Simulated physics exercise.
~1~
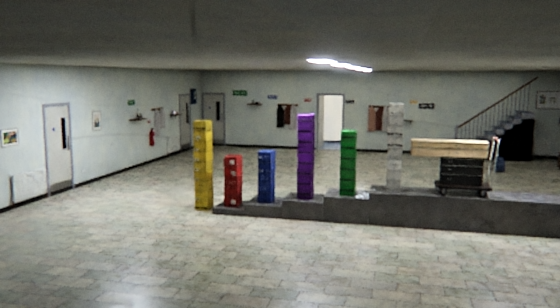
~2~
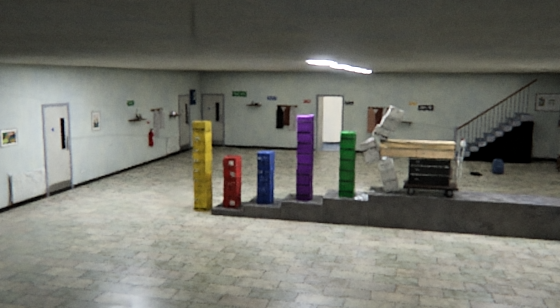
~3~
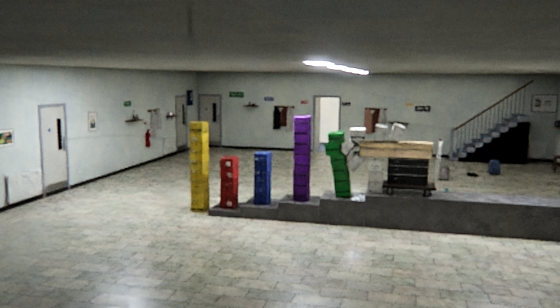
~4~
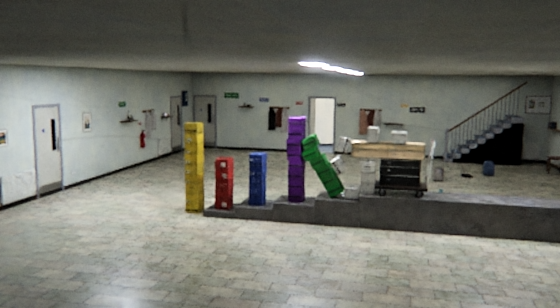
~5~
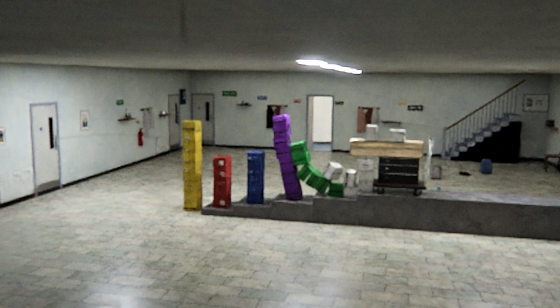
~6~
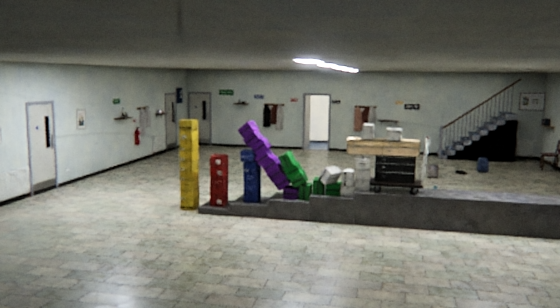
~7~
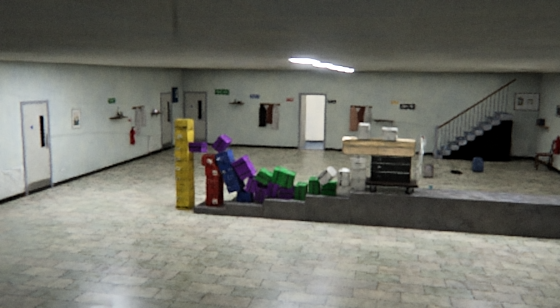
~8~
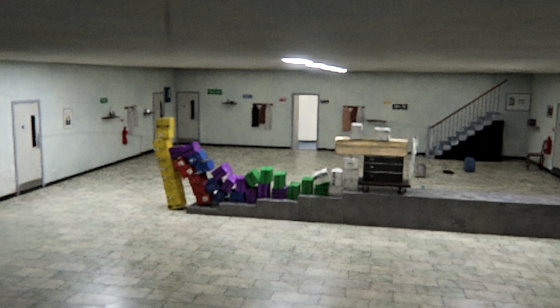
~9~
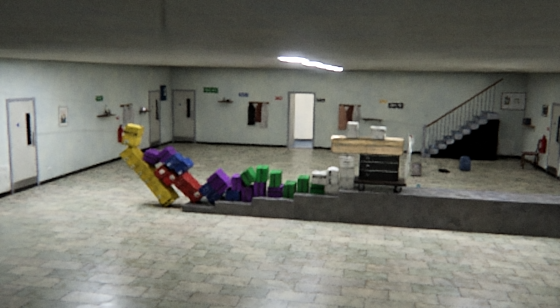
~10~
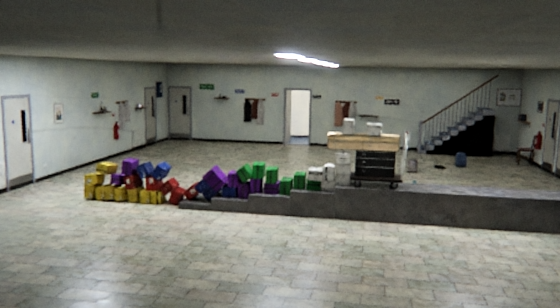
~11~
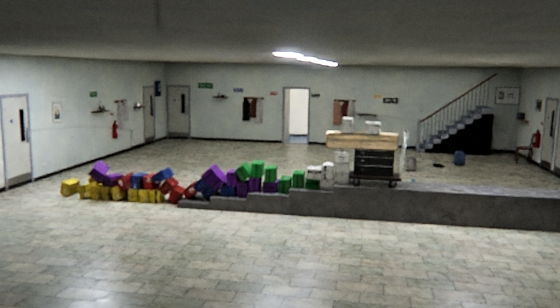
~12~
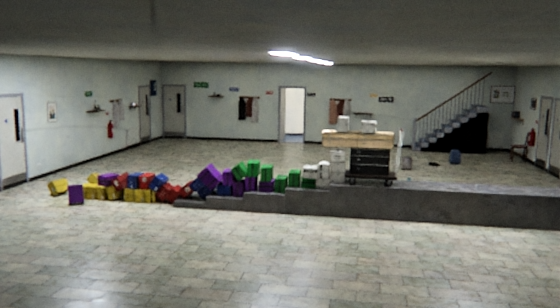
Stacked coloured boxes toppling leftward one pile after another along a stepped ledge in a hall, ending strewn in a low row.
